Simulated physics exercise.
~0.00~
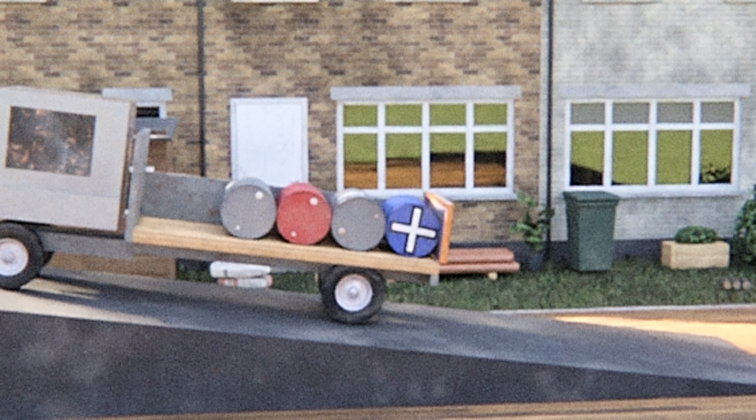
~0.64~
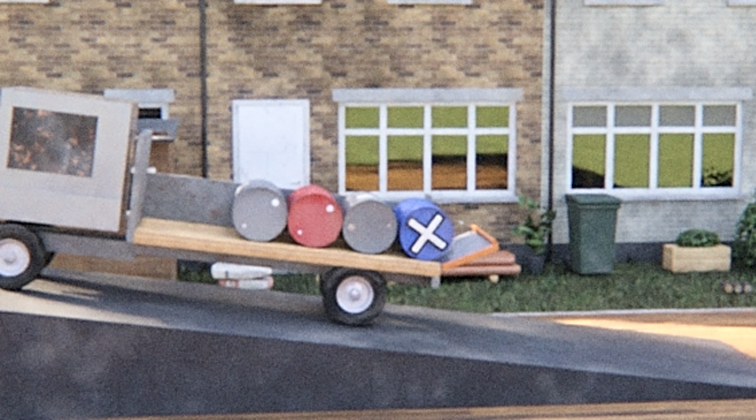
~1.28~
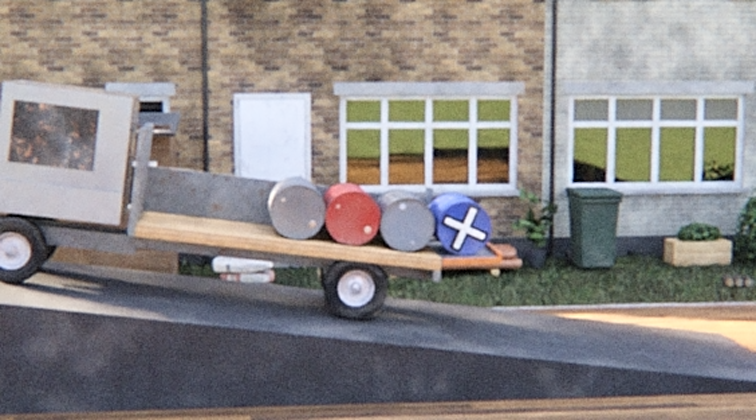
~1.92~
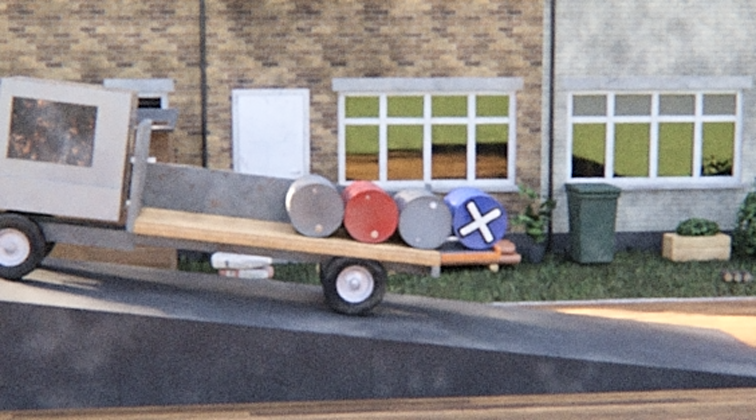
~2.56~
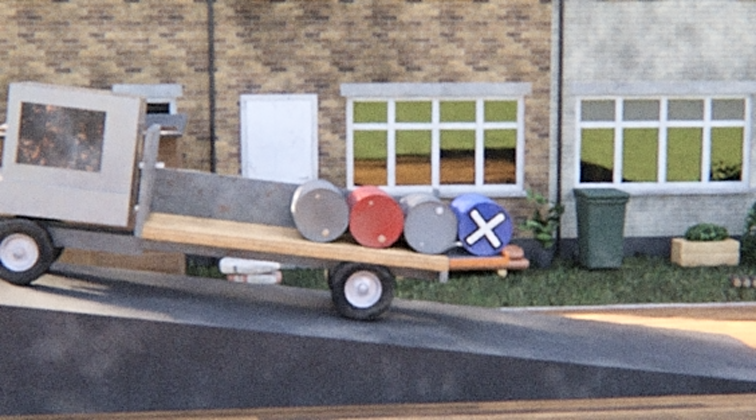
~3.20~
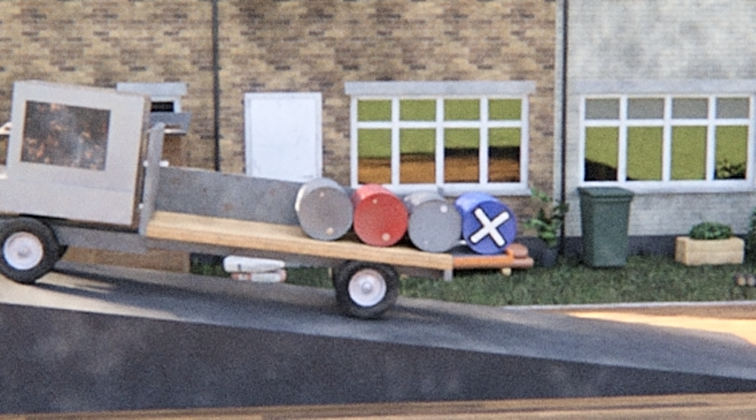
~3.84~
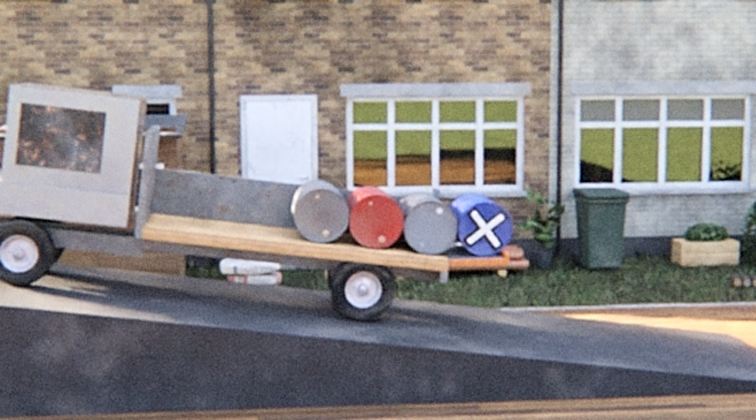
Four drums, two grey, one red and one blue with a white cross, rolled right down the sloping bed of a parked truck as its tail flap dropped open, and they came to rest bunched together with the blue one on the lowered flap.
